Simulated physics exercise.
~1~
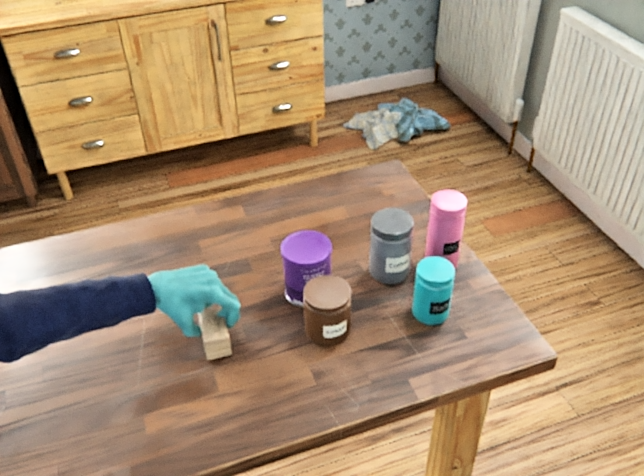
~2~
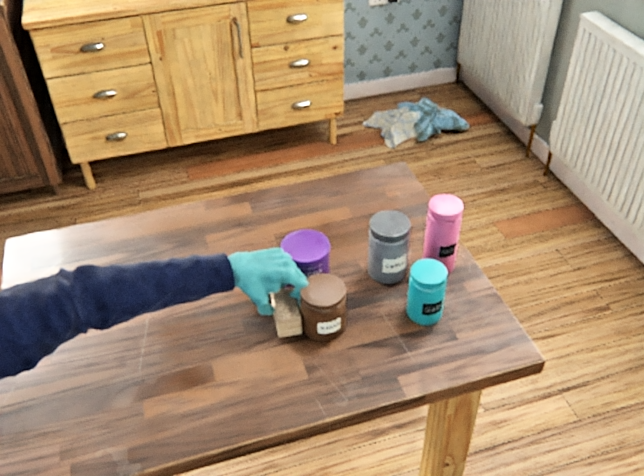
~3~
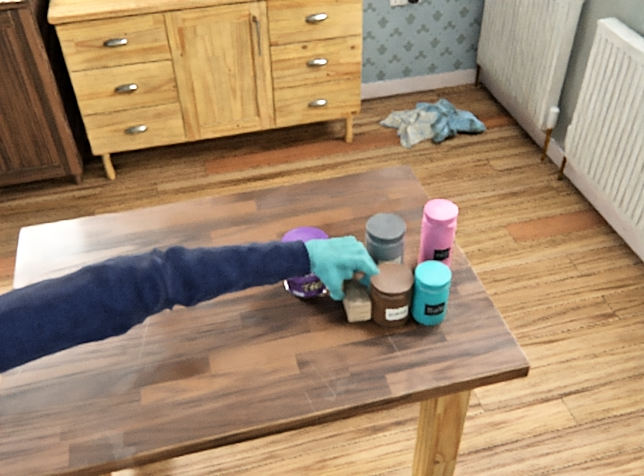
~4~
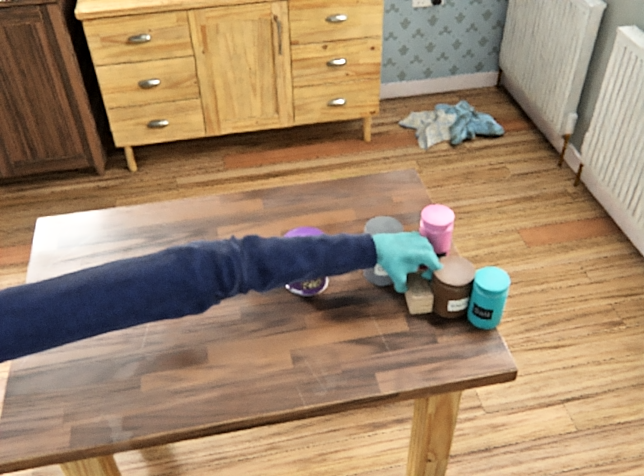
A gloved hand slides a small block rightward, pushing the brown and turquoise jars along the table.
